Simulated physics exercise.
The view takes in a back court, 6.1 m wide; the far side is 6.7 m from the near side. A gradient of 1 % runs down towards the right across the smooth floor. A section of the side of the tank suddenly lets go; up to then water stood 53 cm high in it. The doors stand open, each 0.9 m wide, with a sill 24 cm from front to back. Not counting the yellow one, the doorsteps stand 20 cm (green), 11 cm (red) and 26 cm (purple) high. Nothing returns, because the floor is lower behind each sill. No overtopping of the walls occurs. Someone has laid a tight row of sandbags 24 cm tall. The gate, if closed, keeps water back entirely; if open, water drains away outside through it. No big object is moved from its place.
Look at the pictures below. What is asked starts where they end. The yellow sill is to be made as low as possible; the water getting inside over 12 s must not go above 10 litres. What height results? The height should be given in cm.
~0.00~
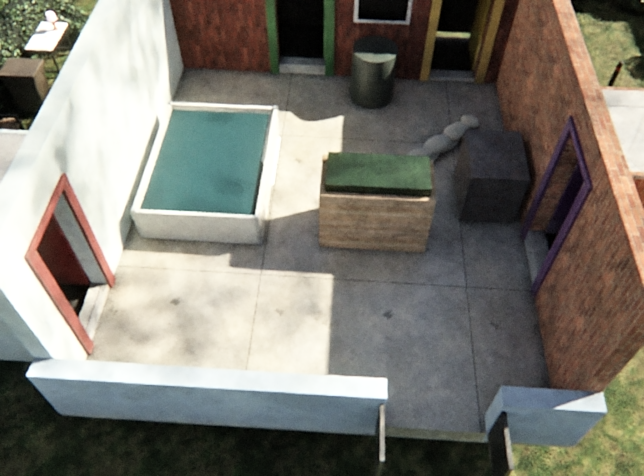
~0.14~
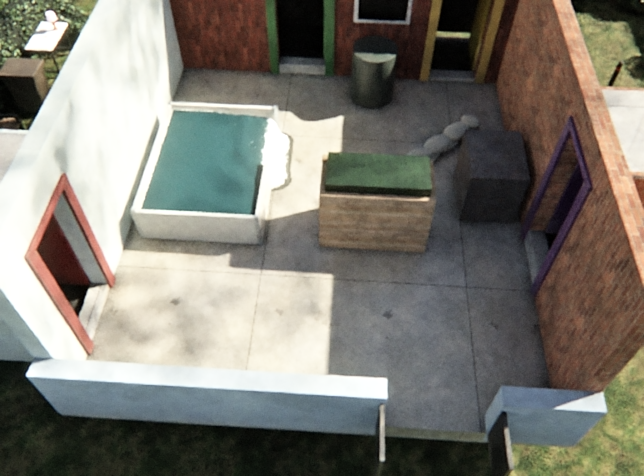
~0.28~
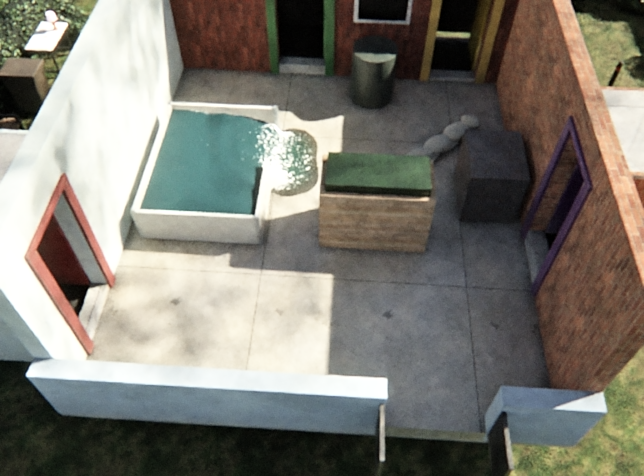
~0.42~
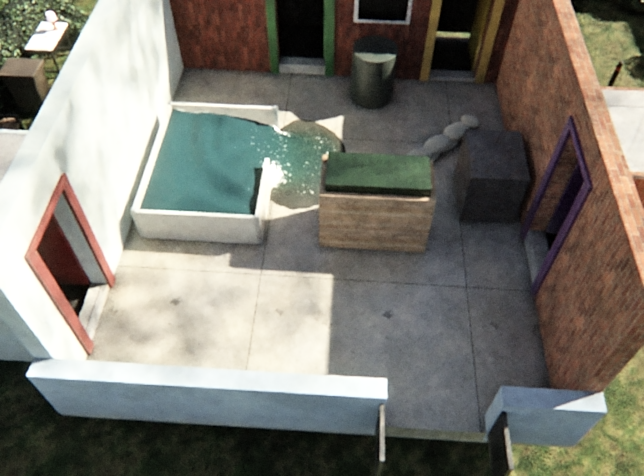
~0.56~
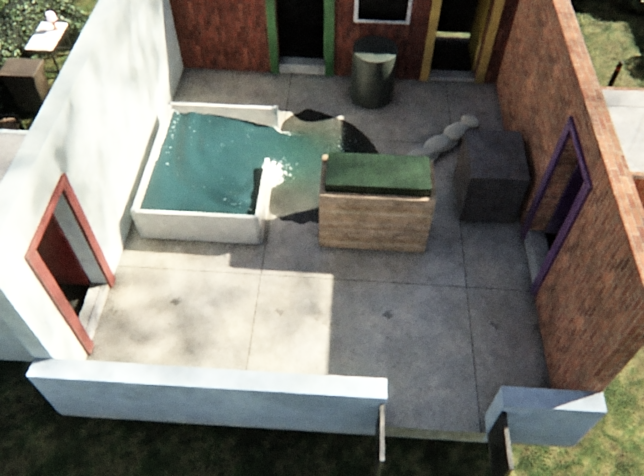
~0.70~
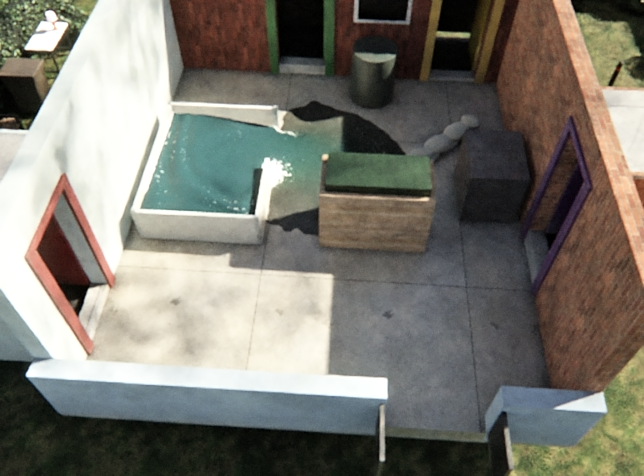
It would have to be roughly 25 cm high.
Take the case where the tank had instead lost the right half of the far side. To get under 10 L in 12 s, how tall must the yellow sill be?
It should stand roughly 9.5 cm high.
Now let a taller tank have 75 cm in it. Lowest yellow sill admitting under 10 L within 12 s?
I'd go with near 38 cm then.
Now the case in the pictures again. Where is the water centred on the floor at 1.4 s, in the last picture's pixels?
I'd put it close to (257, 178).
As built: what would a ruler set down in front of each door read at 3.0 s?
Lab note, depth in cm: Green 4; yellow 23; red 0; purple 4.
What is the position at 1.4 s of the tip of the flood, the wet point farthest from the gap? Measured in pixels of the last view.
Pixel: About (465, 119).
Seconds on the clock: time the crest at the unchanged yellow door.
Peak time: Around 3.2 s.
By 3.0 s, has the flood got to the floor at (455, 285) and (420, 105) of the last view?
First soaked, then soaked.
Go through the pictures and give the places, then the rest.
Still water, 53 cm deep, in the tank at (211, 159); the yellow door at (461, 36) is dry, in the first frame.
Water pours out at (271, 151) and has run 0.3 m, to (285, 182); about 10 cm deep outside, 53 cm at the back, in the second frame.
The front is at (310, 183), 0.7 m from the gap at (271, 153); 0.9 m2 of floor is wet, 53 cm left at the back, in the third frame.
Water pours out at (271, 153) and has run 1.2 m, to a hidden place; about 7 cm deep outside, 53 cm at the back, in the fourth frame.
Water pours out at (271, 153) and has run 1.8 m, to a hidden place; about 5 cm deep outside, 50 cm at the back, in the fifth frame.
Water pours out at (271, 153) and has run 2.3 m, to a hidden place; about 5 cm deep outside, 45 cm at the back; 2.1 m in a straight line remain to the yellow door at (461, 36), in the sixth frame.
After 1.4 s water covers 20 % of the floor, deepest (31 cm) near (282, 151); it has not reached the yellow door.
After 3.0 s water covers 40 % of the floor, deepest (29 cm) near (480, 89); 23 cm at the yellow door, 42 litres in over its 8 cm sill.
After 12.0 s water covers 85 % of the floor, deepest (12 cm) near (503, 171); 11 cm at the yellow door, 333 litres in over its 8 cm sill.
At the yellow door as built, the water arrived by 2.0 s and peaked near 24 cm at 3.2 s.
Run again over the same 12 s with other heights there, 27 litres in over 21 cm, 3 litres over 28 cm. The limit of 10 litres is kept from about 25 cm up.
